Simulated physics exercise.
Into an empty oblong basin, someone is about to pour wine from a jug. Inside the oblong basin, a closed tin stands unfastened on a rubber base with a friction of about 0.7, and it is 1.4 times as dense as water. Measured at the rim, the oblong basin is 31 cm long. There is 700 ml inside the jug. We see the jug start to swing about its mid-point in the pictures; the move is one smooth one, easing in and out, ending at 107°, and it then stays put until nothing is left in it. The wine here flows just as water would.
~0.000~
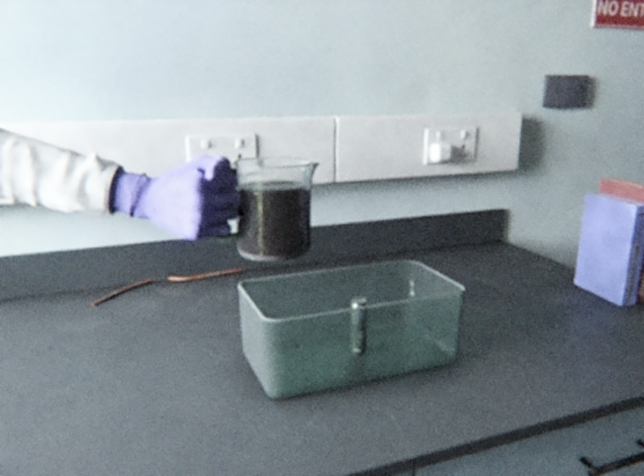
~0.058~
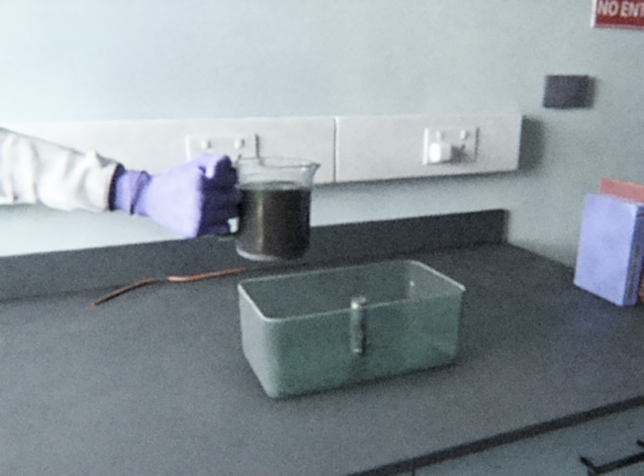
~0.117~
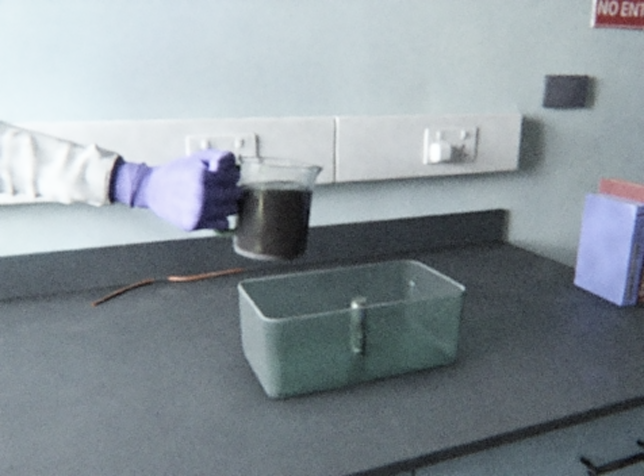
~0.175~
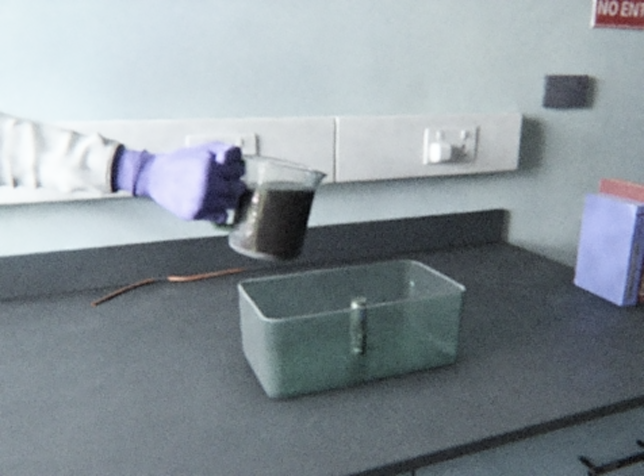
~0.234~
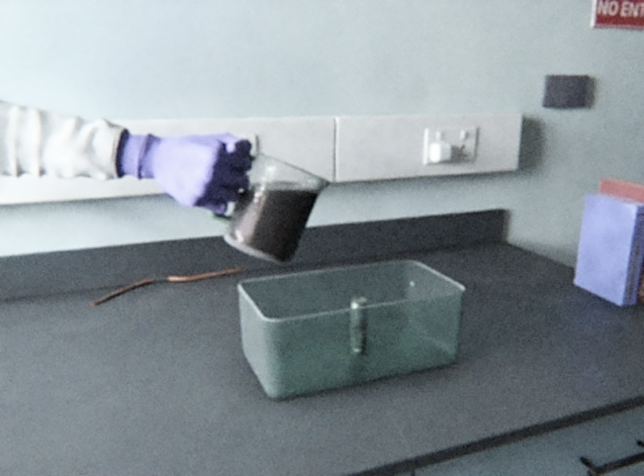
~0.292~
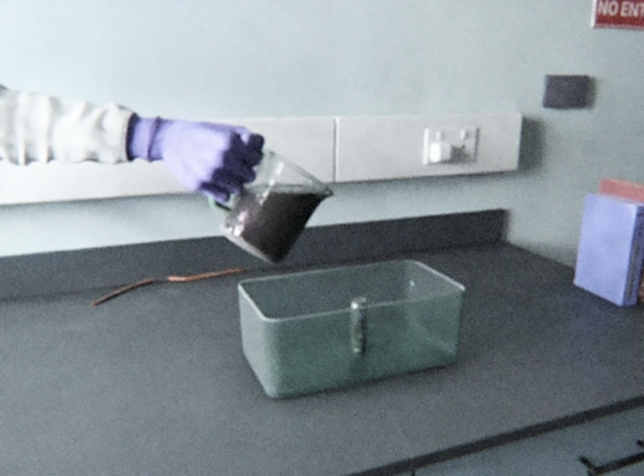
To begin with, a purple-gloved hand holds a clear jug of dark liquid upright above an oblong, greenish see-through basin on a grey worktop, a small metallic tin inside it. The hand then smoothly tilts the jug rightward, slowly at first, until it leans markedly, the liquid nearing its lip.
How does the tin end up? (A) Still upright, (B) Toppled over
Option B: Toppled over.
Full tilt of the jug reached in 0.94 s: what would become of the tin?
In that case the tin overturns.
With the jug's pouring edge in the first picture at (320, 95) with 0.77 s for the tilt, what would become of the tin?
After that, the tin stays vertical.
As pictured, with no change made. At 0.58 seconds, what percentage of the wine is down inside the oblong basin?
About 12 per cent.
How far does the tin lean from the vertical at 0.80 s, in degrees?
The lean is some 0° away from upright.
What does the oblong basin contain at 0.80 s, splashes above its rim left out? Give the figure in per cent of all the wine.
Around 70 per cent of the whole.
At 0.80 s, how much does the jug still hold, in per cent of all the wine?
16 per cent or so.
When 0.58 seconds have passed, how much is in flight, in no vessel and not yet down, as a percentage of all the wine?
At that moment, about 22 percent.
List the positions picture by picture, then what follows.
It leans 0°; its right rim is at (319, 161); the wine meets the walls at (237, 188) and (306, 183); the oblong basin's rim runs from (250, 302) to (439, 275); the tin's top is at (359, 303), in the first frame.
It leans 2°; its right rim is at (320, 163); the wine meets the walls at (237, 187) and (306, 183), in the second frame.
It leans 6°; its right rim is at (323, 167); the wine meets the walls at (238, 186) and (307, 184), in the third frame.
It leans 13°; its right rim is at (327, 173); the wine meets the walls at (240, 190) and (310, 184), in the fourth frame.
It leans 23°; its right rim is at (331, 182); the wine meets the walls at (238, 198) and (315, 187), in the fifth frame.
It leans 34°; its right rim is at (333, 194); the wine meets the walls at (233, 205) and (323, 189), in the sixth frame.
Then, 0.58 s in, the tilt is 92° and 66 per cent is still to pour; the tin stands where it began.
Then, 0.80 s in, the tilt is 107° and 17 per cent is still to pour; the tin stands 1 cm from where it began.
Then, 1.03 s in, the tilt is 107° and 2 per cent is still to pour; the tin lies on its side.
Then, 1.27 s in, the tilt is 107° and 0 per cent is still to pour; the tin lies on its side.
Finally, the tin lies on its side.
